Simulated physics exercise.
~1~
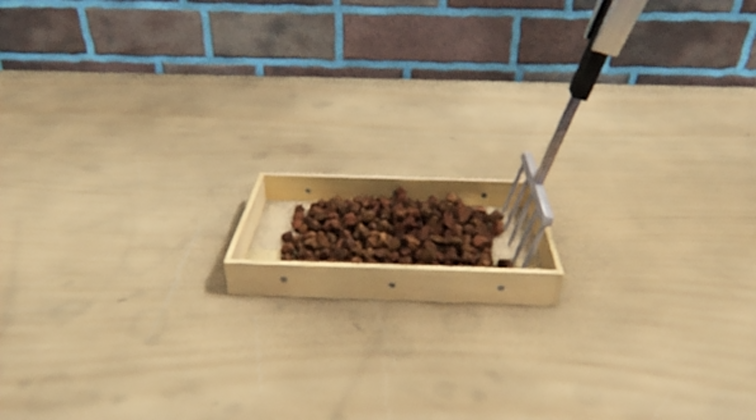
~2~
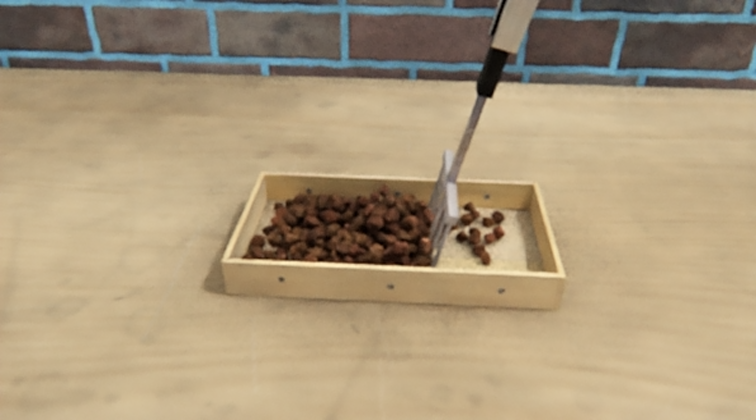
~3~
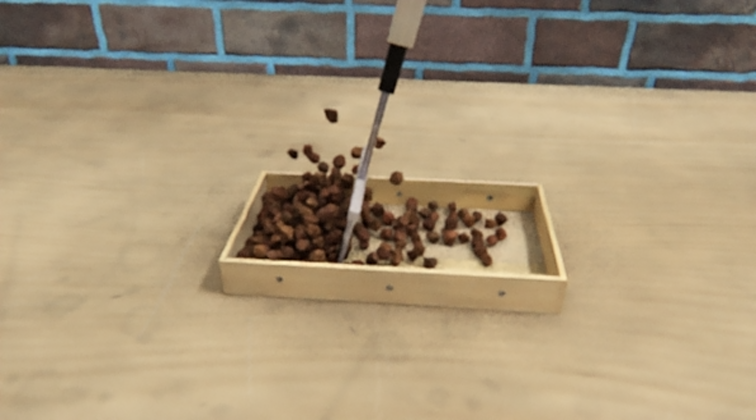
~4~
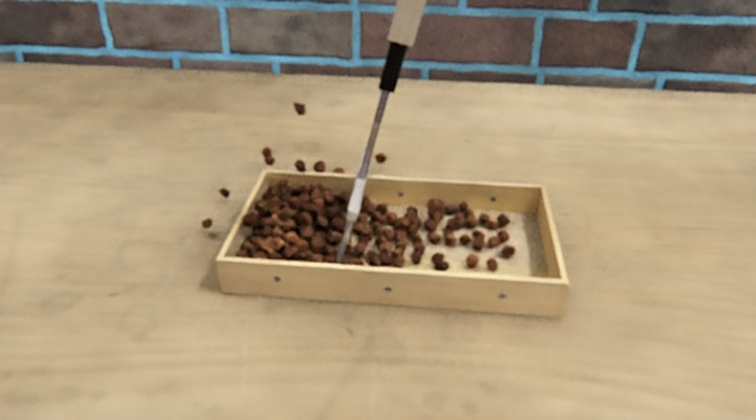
On a wooden tabletop by a brick wall, a machine's comb pushes brown pellets leftward through a tray, flinging a few out.
